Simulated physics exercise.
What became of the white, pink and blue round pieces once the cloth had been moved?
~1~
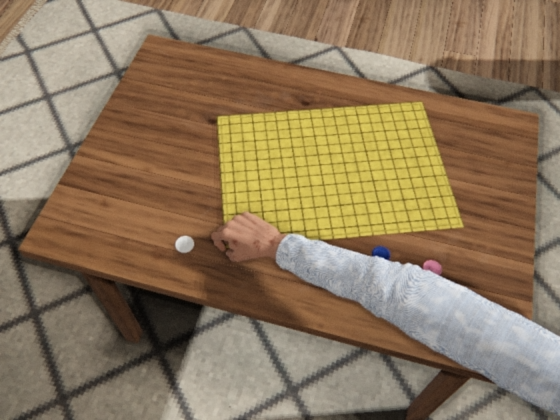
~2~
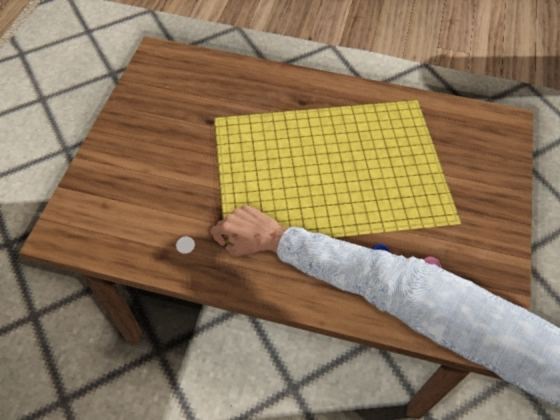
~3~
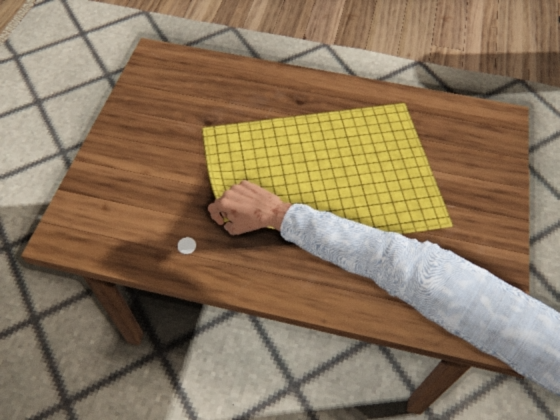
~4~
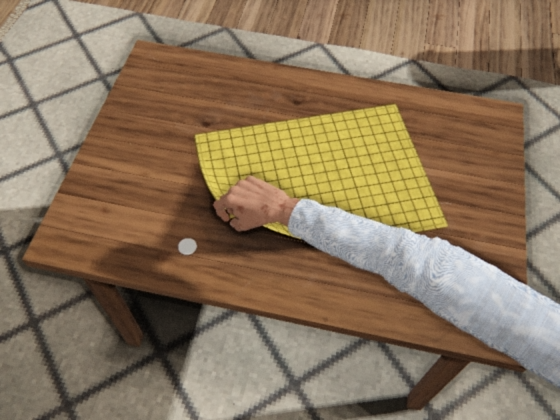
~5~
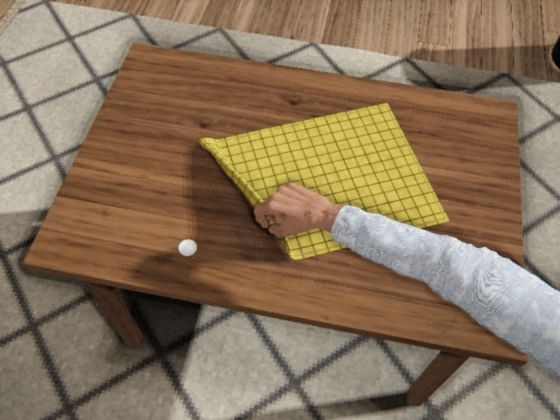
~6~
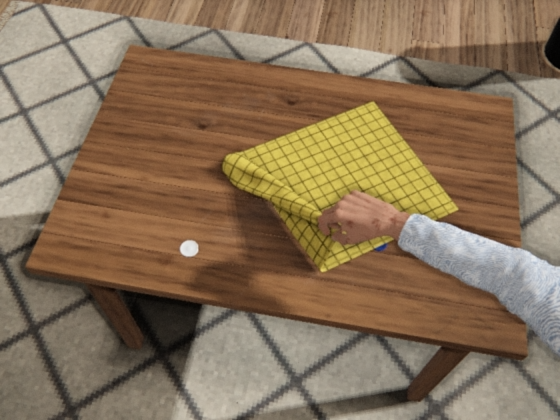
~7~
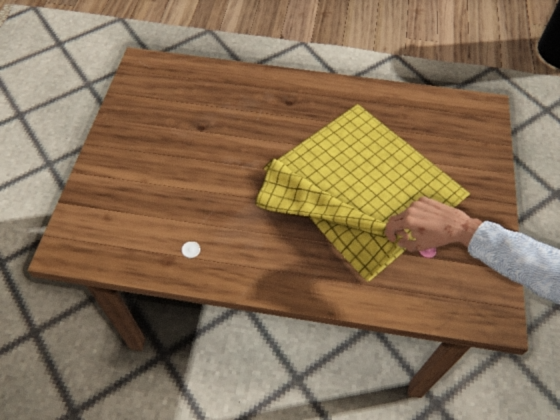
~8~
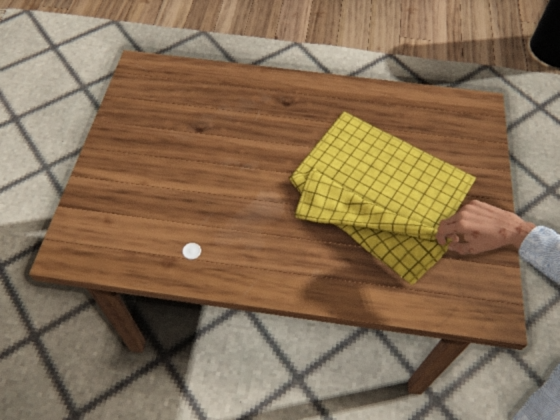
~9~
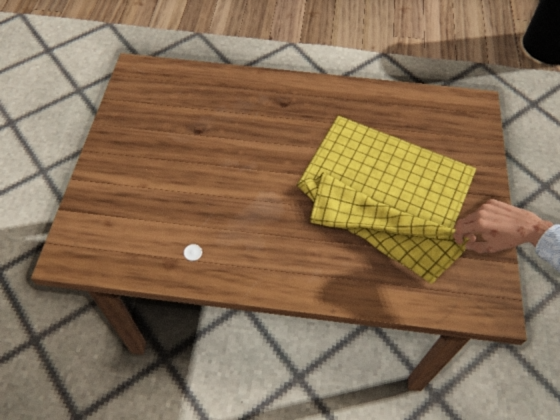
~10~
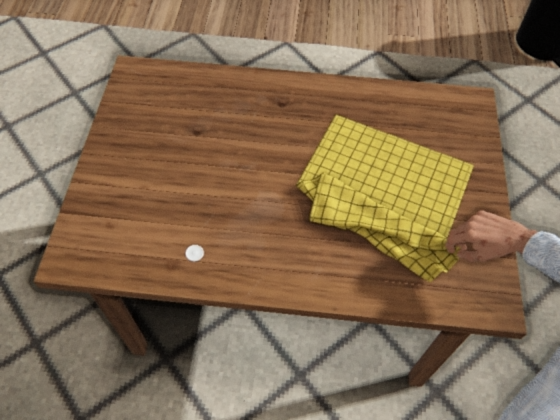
The white disc stayed in plain view on the table, while the pink lid and the blue disc both ended up hidden under the cloth.
